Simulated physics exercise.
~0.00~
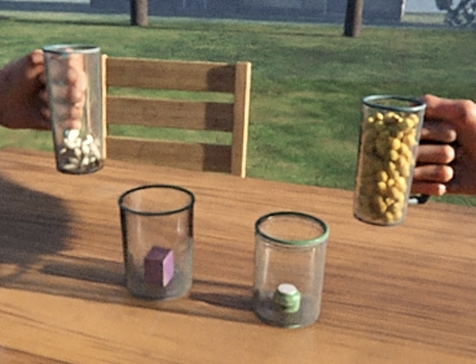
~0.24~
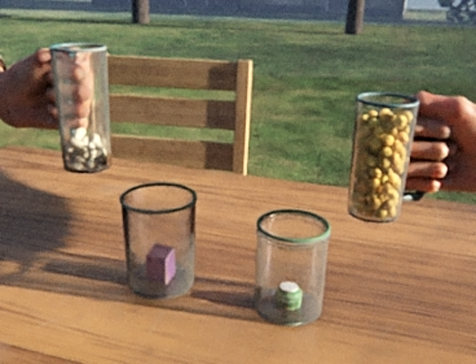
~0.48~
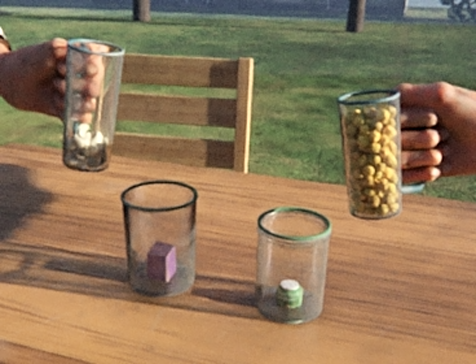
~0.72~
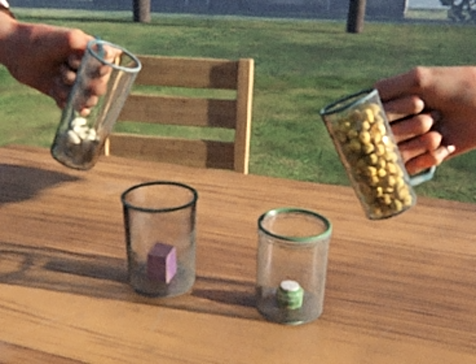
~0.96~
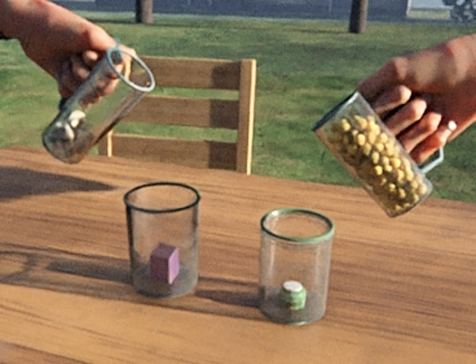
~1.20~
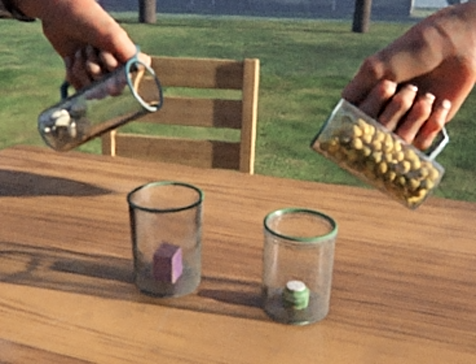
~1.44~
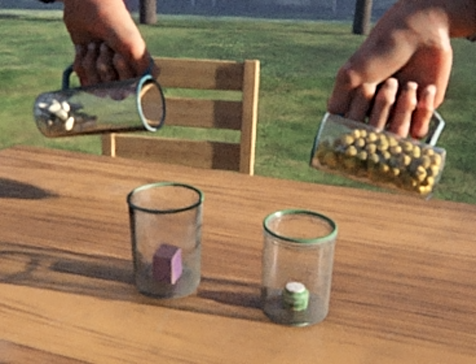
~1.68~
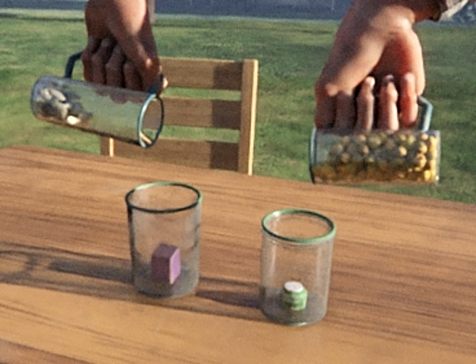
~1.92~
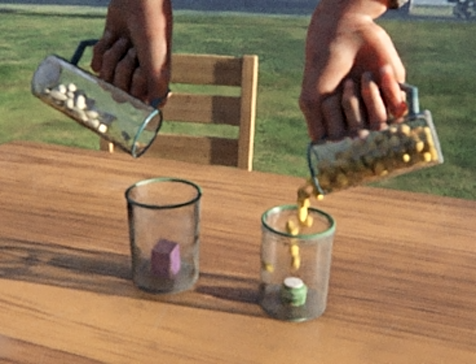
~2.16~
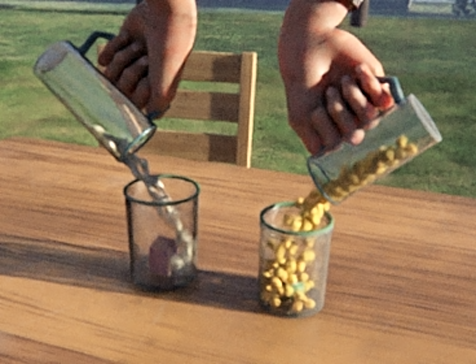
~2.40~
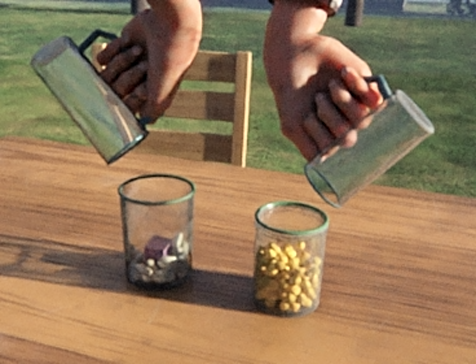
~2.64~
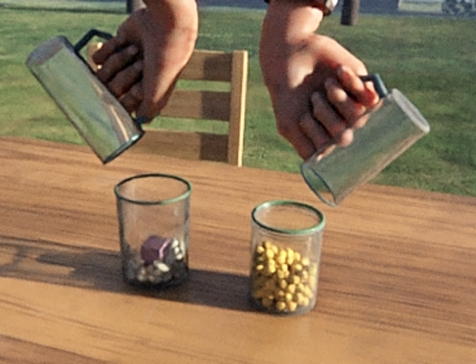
In this clip, two hands tip clear mugs over two glasses on a wooden table, pouring small pale pieces around a purple block on the left and yellow pieces over a small green object on the right, leaving the block showing and the green object covered.
